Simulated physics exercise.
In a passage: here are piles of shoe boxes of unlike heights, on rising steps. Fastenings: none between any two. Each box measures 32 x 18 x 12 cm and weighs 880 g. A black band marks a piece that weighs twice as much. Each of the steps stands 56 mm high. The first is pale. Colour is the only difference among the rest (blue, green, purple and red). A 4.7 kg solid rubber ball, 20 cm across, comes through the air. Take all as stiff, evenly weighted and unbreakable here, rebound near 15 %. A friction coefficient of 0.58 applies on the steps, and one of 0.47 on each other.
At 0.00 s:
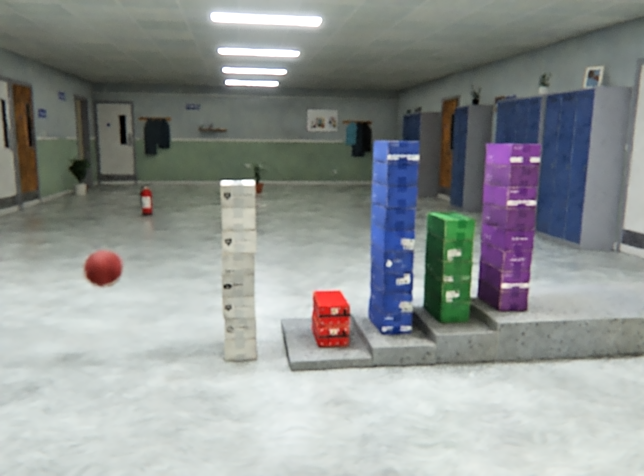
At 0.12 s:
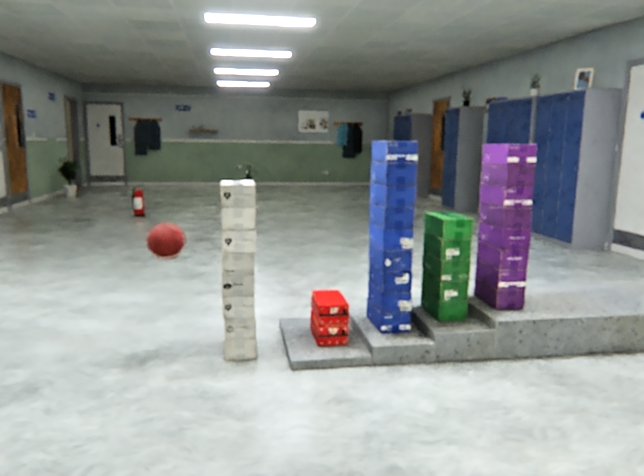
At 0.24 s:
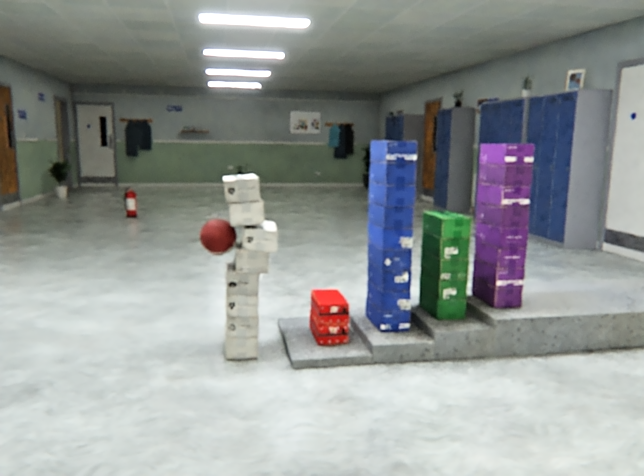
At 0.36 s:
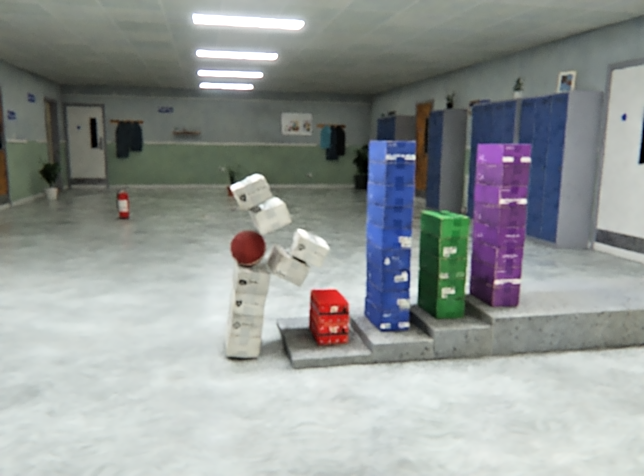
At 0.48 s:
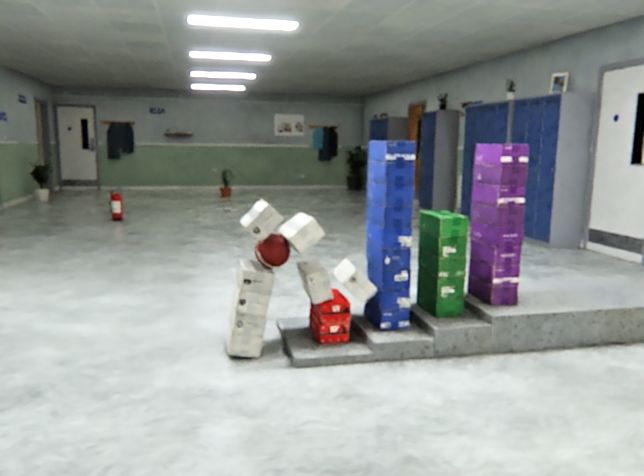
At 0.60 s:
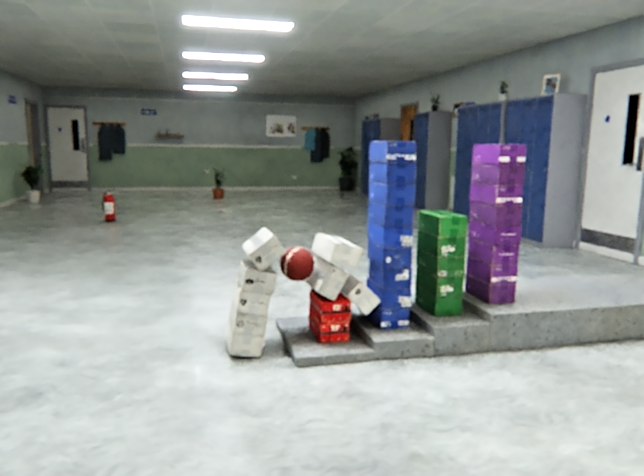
A red rubber ball flies in from the left across a grey-floored locker hallway, seen from the front as the camera drifts slightly around the scene. It strikes the upper part of a white shoe-box pile standing left of red, blue, green and purple piles on low grey steps. The white pile buckles rightward, its upper boxes tumbling over the short red pile beside the blue one as the ball pushes through.
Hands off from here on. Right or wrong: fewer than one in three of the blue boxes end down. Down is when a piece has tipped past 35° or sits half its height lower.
Right.
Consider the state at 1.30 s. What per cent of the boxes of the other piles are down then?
0 per cent.
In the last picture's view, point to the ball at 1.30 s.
Location: Close to (273, 328).
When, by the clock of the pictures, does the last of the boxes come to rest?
At roughly 2.0 seconds.
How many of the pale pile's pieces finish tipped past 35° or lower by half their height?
4.
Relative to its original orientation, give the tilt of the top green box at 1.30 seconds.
Rotation: Approx. 0°.
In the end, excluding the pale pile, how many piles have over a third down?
I make it 0 of the piles.
After 0.70 s, 4 of the pale pile down; none of the 9 blue boxes down (0 of 24 in all colours); top blue box unmoved.
At rest (2.3 s), 4 of the pale pile down; none of the 9 blue boxes down (0 of 24 in all colours); top blue box unmoved; top red box unmoved. That is 0 per cent. As the last picture would show them, middles, top blue box near (392, 152), top red box near (331, 304).
